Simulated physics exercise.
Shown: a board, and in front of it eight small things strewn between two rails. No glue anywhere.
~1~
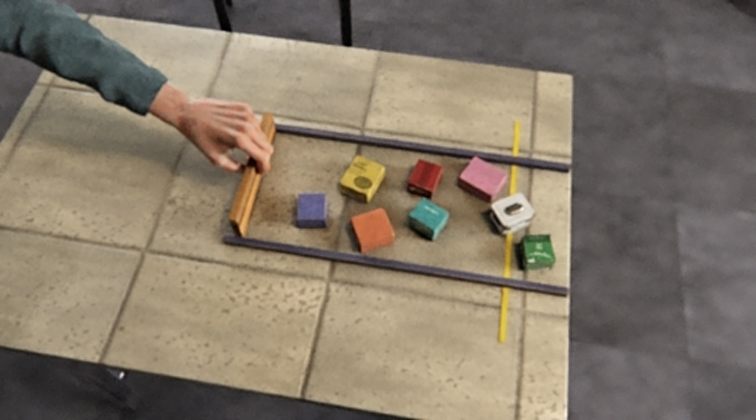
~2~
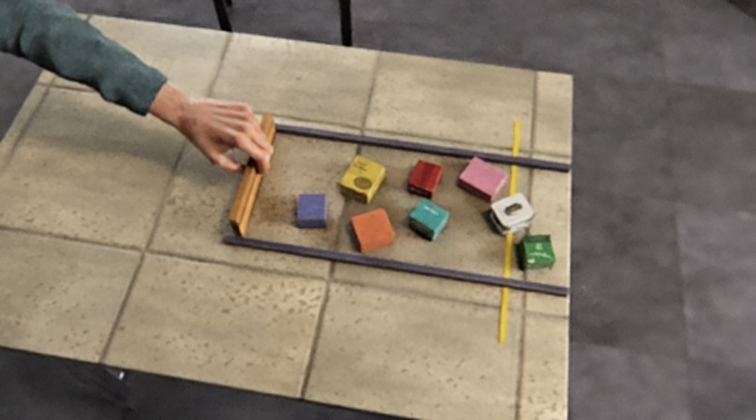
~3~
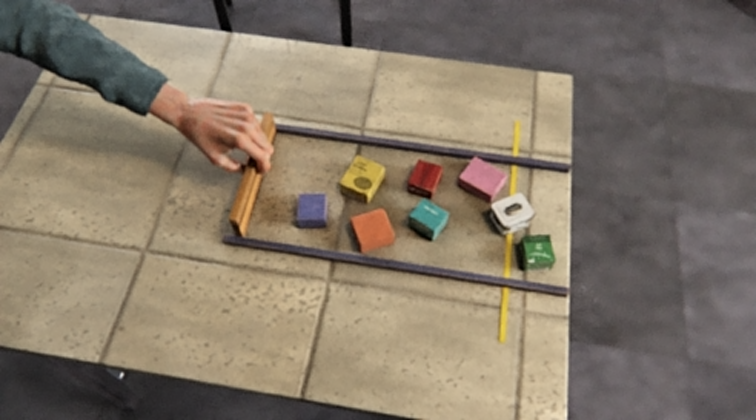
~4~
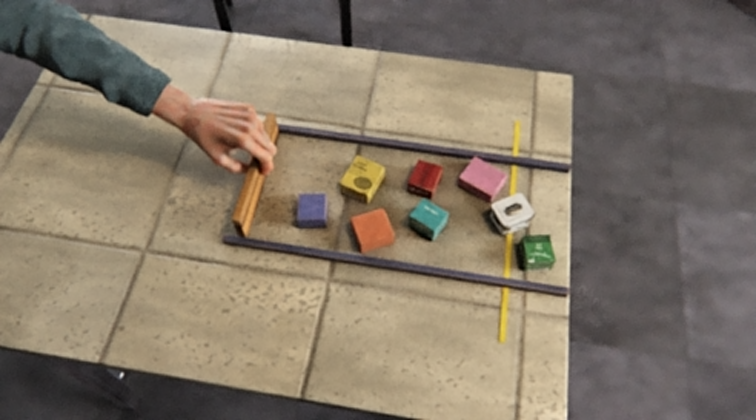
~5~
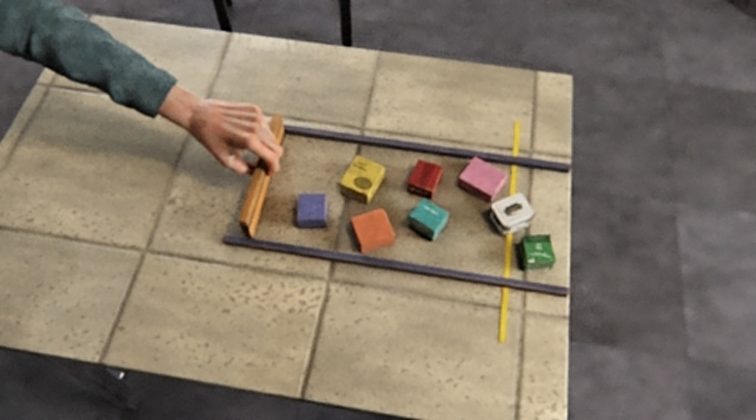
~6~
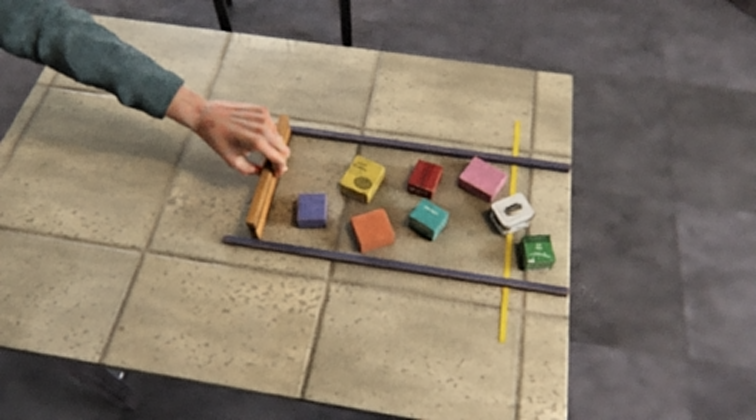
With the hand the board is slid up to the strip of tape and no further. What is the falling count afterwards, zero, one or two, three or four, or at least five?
The loss over the edge is three or four.
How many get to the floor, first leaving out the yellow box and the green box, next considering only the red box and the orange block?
Counts - first: 1, second: 1.
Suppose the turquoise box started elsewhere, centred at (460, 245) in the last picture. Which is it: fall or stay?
Well, from there it does not stay.
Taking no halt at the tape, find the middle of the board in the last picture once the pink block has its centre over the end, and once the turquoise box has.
The middle is at (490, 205) when it's the pink block, and at (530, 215) when it's the turquoise box.
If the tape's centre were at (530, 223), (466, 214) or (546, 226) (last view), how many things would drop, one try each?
Per try in turn: 6, 0, 6.
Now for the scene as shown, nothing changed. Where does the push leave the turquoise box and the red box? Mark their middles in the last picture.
Listed in order, first is (555, 228) and the other is (562, 194).
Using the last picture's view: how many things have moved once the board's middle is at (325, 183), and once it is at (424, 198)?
The first count is 1, and then it's 6.
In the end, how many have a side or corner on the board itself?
Count: 2.
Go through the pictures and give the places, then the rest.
In the first picture, green box (537, 253); white case (511, 215); pink block (482, 180); board (254, 173); tape (511, 220).
In the second picture, white case (511, 215); yellow box (362, 179).
In the third picture, pink block (482, 180); blue block (313, 211).
In the fourth picture, green box (537, 253); turquoise box (428, 220).
In the fifth picture, white case (511, 215); board (264, 174).
In the sixth picture, green box (537, 253); white case (511, 215); pink block (482, 180); board (271, 176); tape (511, 220).
Soon after, none off yet; green box at rest near (537, 253); white case at rest near (511, 215); pink block at rest near (482, 180).
In the end, the number that fall off is three or four; gone, pink block, white case and green box.
